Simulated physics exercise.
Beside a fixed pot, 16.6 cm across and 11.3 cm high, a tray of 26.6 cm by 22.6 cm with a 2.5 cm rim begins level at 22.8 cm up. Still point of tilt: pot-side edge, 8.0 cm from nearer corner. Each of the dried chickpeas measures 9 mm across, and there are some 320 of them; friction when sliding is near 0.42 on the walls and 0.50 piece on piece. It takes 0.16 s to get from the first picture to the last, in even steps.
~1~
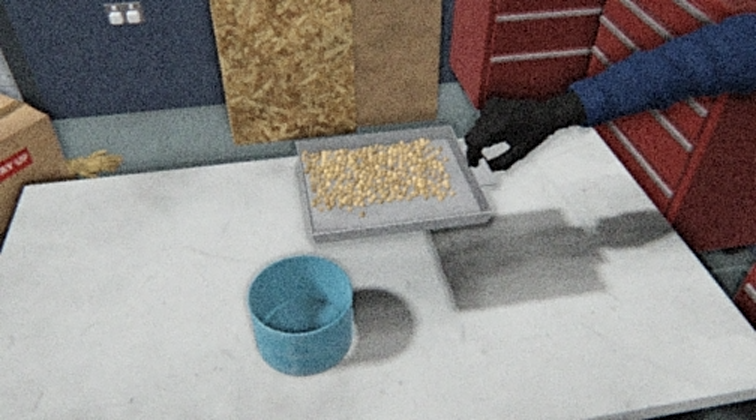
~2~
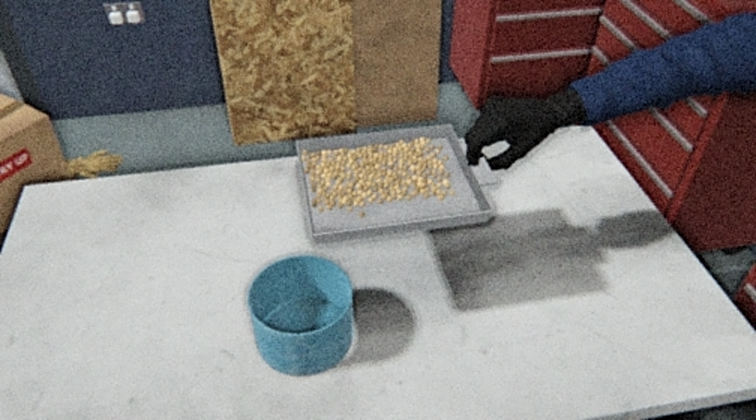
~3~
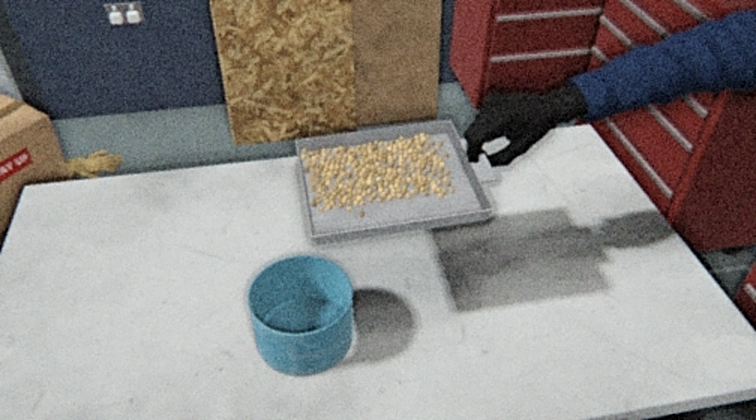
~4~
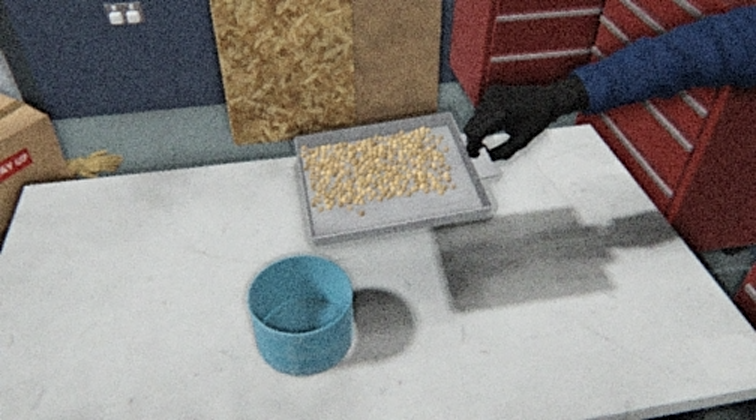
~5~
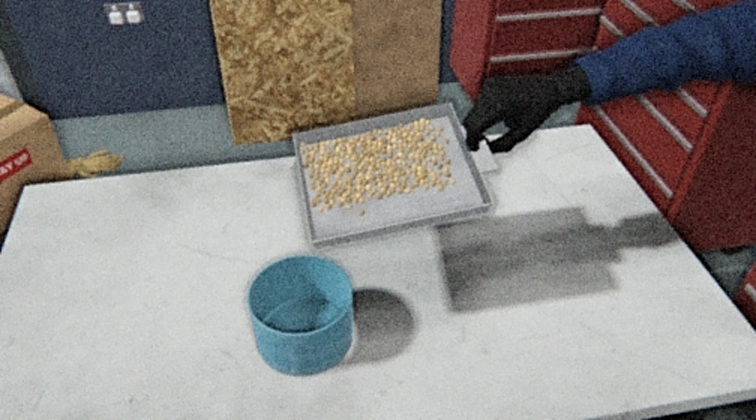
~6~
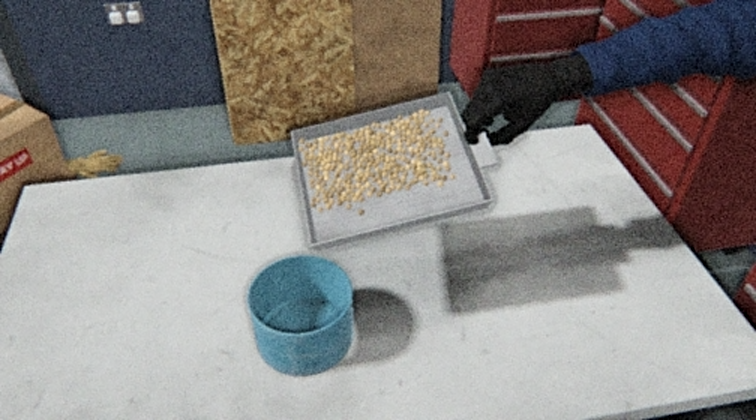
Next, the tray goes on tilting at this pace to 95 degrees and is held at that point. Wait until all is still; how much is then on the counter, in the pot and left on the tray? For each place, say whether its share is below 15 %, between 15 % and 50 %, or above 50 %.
Counter: I predict a token amount of the load; pot: I predict upwards of half of the load; tray: I predict a token amount of the load.
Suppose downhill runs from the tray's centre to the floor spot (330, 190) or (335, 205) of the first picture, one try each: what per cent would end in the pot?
Approximately 25 percent, then 80 percent.
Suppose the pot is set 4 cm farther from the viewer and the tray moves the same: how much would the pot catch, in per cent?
Near 70 per cent in that case.
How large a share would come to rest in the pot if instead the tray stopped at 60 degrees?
In that case, near 35 percent.
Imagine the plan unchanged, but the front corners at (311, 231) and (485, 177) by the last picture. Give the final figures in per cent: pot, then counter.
The pot gets 15 and the counter 80.
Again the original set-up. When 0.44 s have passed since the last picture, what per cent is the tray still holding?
About 90%.
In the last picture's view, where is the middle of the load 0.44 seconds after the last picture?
Around (327, 240).
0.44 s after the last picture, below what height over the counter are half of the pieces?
Roughly 22 cm above the counter.
Then, 0.26 s after the last picture, tilt 55 degrees; the tray holds 100 %, the pot 0 %.
Then, 0.44 s after the last picture, tilt 83 degrees; the tray holds 90 %, the pot 0 %.
Then, 0.73 s after the last picture, tilt 95 degrees; the tray holds 10 %, the pot 85 %.
In the end, counter 5 %, pot 95 %, tray 0 %.
